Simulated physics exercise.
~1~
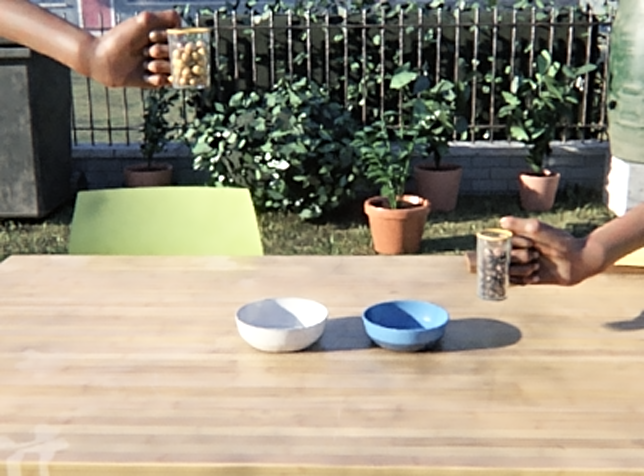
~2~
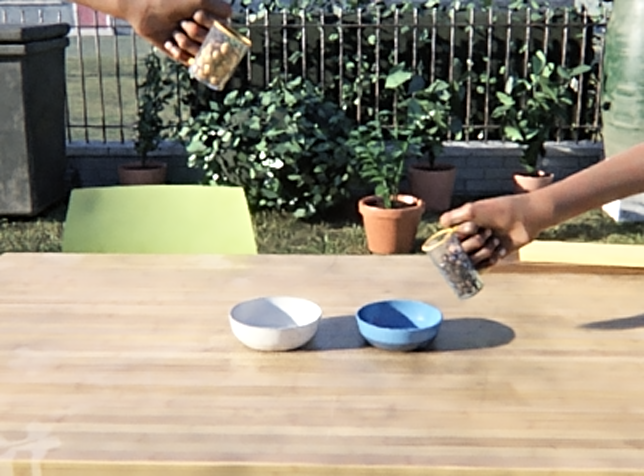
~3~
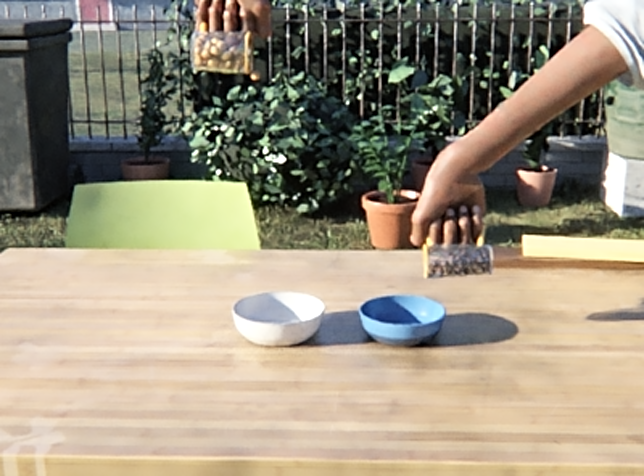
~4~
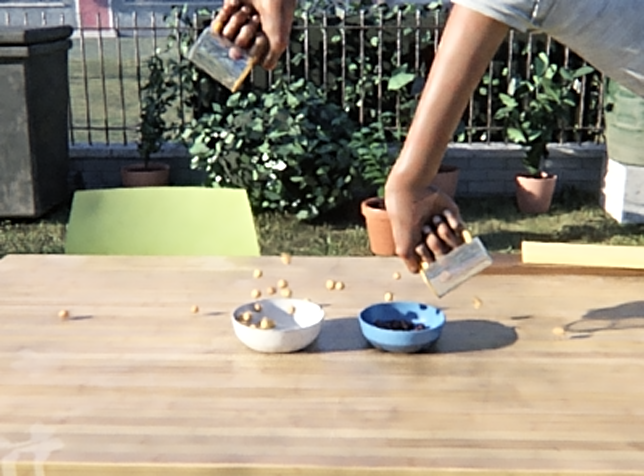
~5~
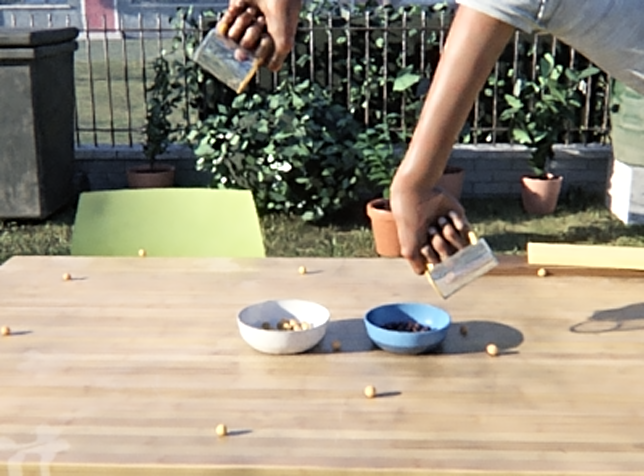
On an outdoor wooden table, two hands tipping cups over bowls, pale balls scattering around the white, dark bits filling the blue.
